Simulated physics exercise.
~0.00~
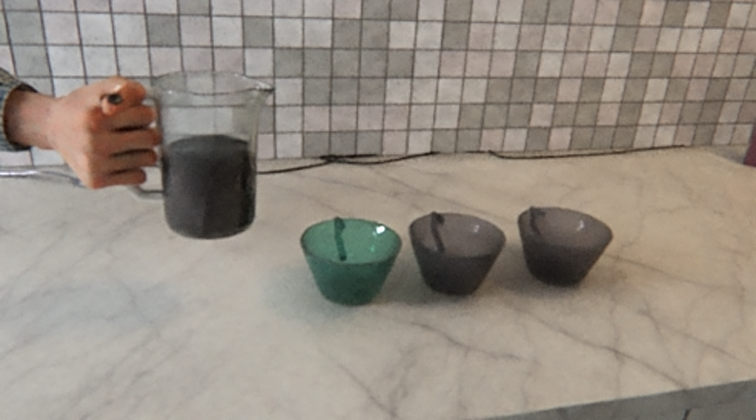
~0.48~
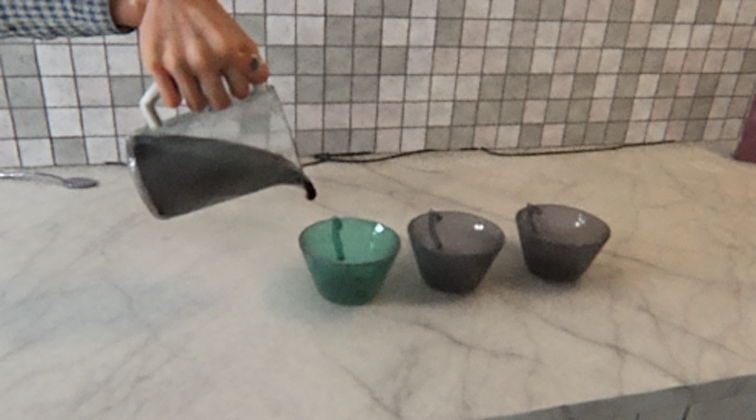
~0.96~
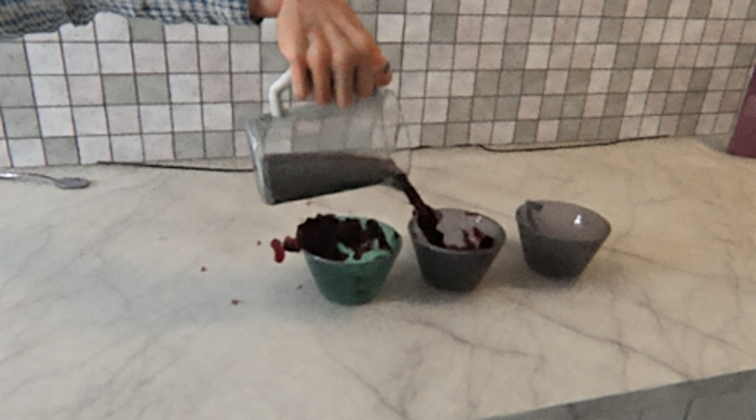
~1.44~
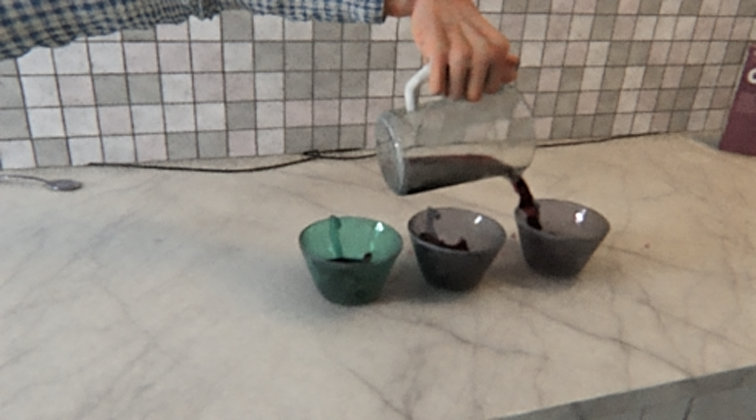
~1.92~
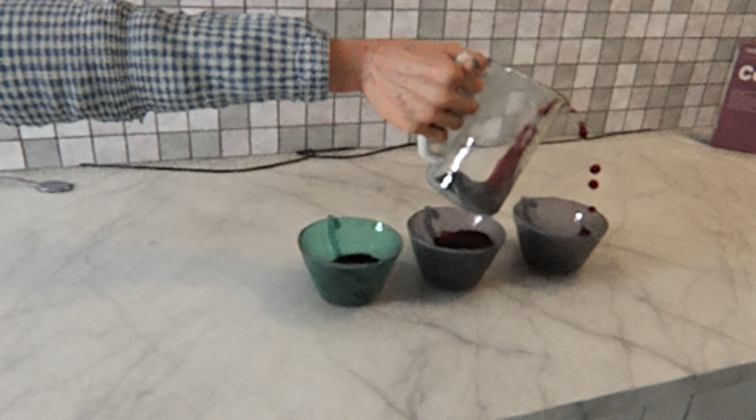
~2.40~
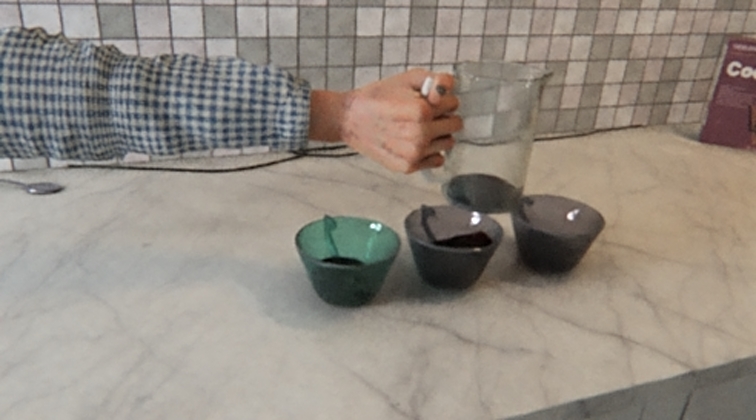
A hand tipped a glass pitcher of dark red wine and swept it rightward over a green cup and two gray ones, pouring into them and splashing some drops, then brought it upright behind the cups with a little wine left inside.
